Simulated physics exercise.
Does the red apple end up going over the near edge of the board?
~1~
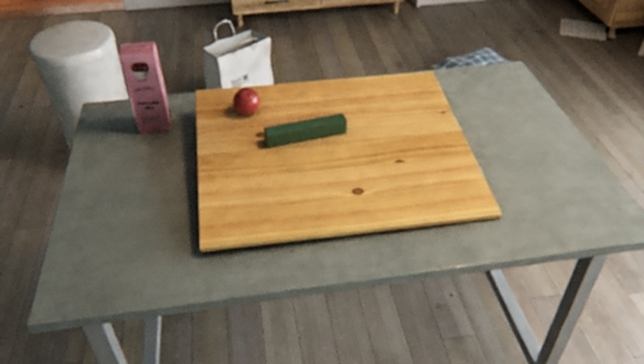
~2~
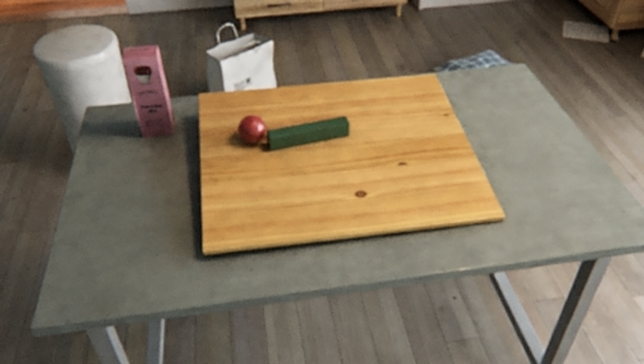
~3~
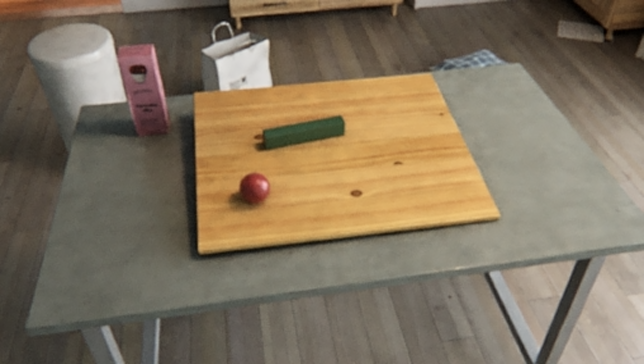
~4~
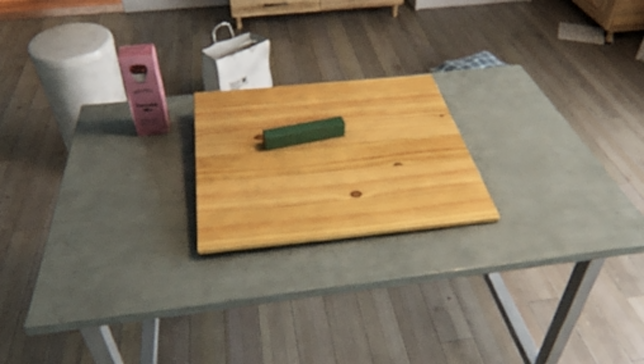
Yes, the apple rolls past the left end of the green block and down the board toward the viewer, and it goes over the near edge.
